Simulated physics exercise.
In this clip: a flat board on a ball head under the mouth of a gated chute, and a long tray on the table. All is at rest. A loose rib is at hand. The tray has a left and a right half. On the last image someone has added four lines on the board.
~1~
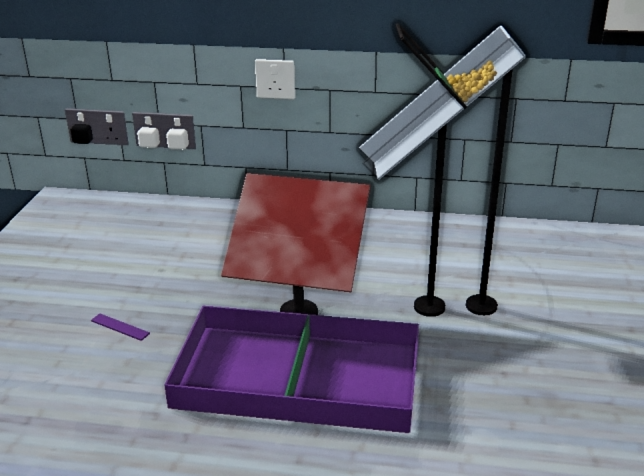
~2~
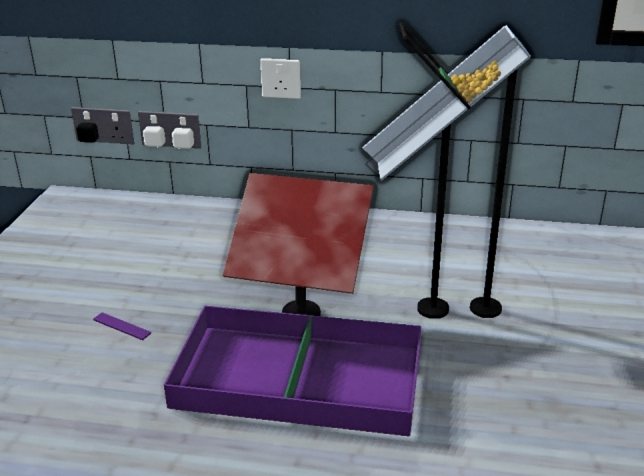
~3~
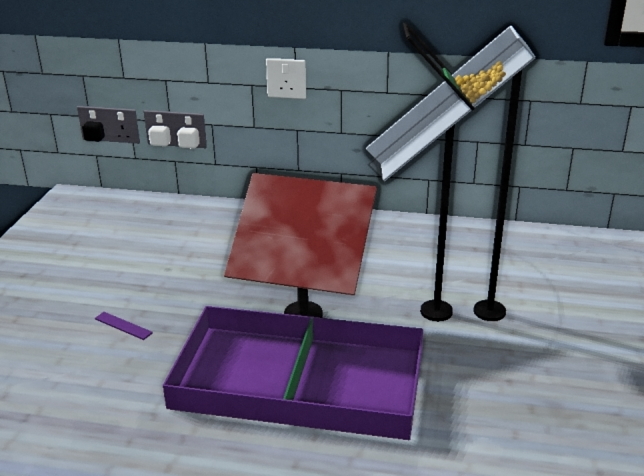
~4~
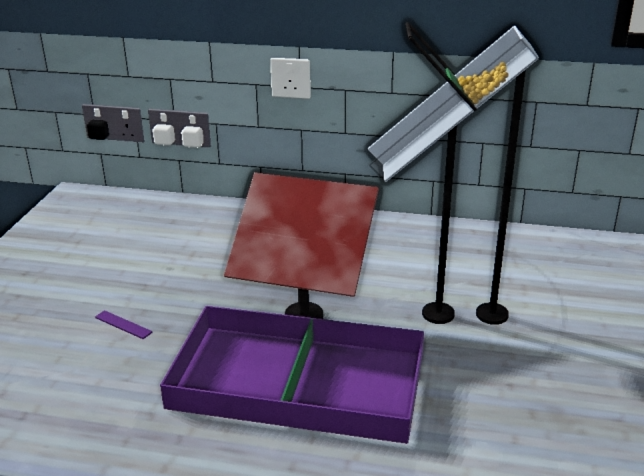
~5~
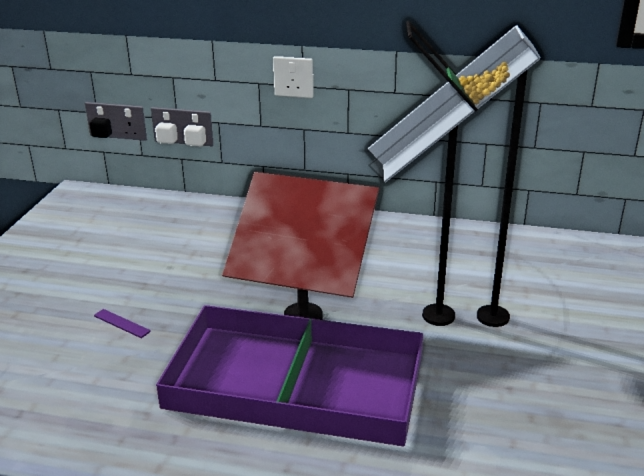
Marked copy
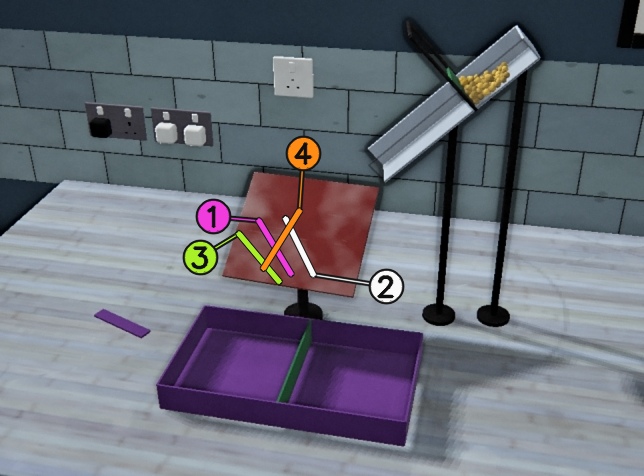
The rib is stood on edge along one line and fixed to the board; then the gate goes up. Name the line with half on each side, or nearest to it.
1.
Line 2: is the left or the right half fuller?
The right half.
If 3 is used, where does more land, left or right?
More lands on the left.
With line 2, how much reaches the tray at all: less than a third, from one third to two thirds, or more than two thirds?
It is more than two thirds.
On the marked copy, line 1 from (258, 220) to (291, 273); line 2 from (285, 218) to (313, 274); line 3 from (238, 233) to (279, 281); line 4 from (299, 210) to (263, 268).
With 1, of what is caught, roughly two thirds in the left half, roughly a third in the right.
With 2, of what is caught, about a tenth in the left half, almost all in the right.
With 3, of what is caught, almost all in the left half, about a tenth in the right.
With 4, of what is caught, almost all in the left half, about a tenth in the right.
